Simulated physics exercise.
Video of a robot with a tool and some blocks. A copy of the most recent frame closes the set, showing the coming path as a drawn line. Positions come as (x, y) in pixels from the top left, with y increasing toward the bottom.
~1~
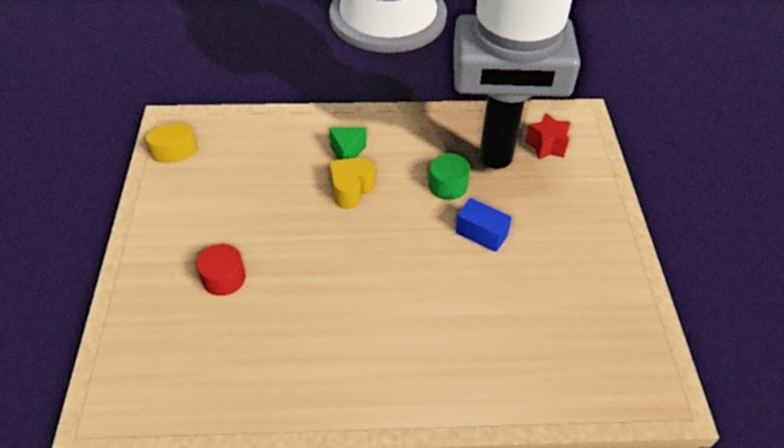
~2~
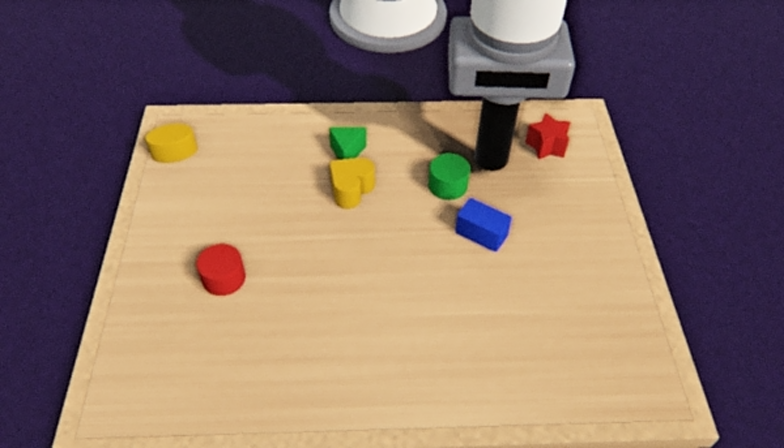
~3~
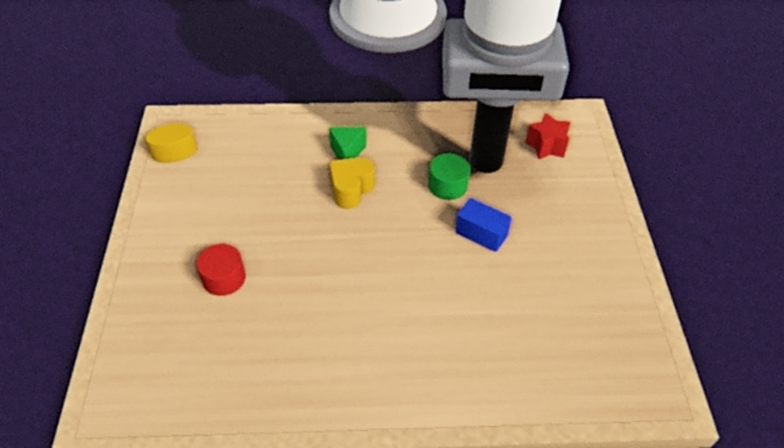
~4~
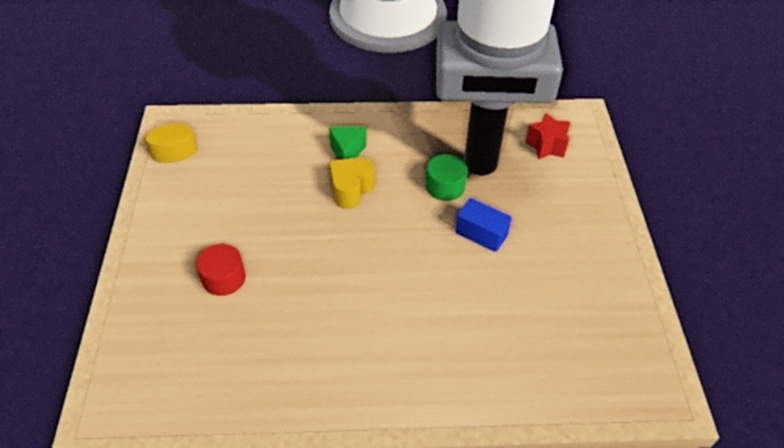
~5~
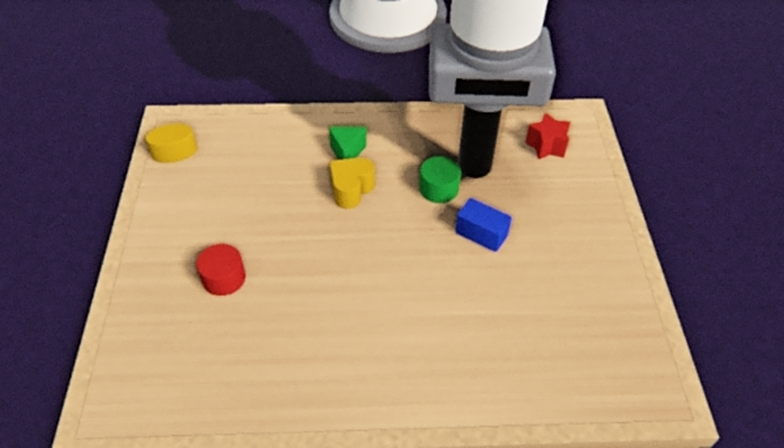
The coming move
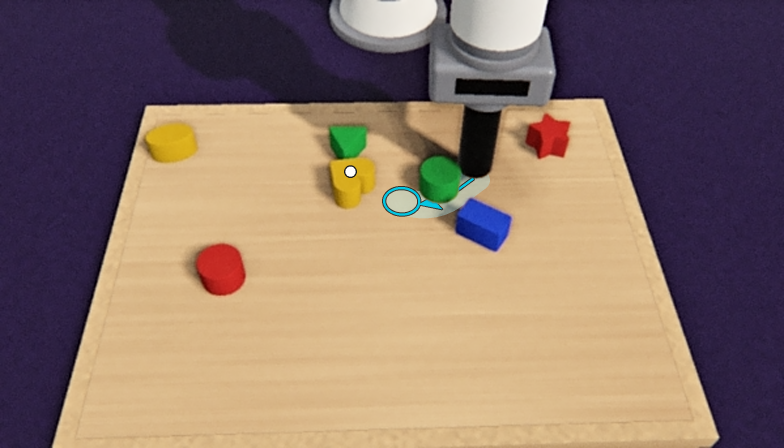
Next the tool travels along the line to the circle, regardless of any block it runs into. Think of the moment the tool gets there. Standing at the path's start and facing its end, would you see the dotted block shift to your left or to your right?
With start-to-end as forward, it shifts right.
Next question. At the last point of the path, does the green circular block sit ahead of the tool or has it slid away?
By the time the path ends, the green circular block is still sitting right in front of the tool.
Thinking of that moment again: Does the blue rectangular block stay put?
Yes
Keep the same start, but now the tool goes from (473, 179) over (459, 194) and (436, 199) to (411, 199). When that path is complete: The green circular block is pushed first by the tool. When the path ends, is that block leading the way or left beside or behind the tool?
Once the path is finished, the green circular block still sits ahead of the tool.
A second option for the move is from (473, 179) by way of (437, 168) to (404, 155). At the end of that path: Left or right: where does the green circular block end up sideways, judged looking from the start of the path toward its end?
Goes left.
The drawn path runs from (473, 179) over (453, 193) and (430, 204) to (402, 201); the dot is on the yellow heart.
The first path, step by step. Halfway along, tool at (444, 189); green circular block at (406, 181).
At the end, tool at (402, 190); yellow heart at (332, 166); green circular block at (364, 178); blue rectangular block not moved.
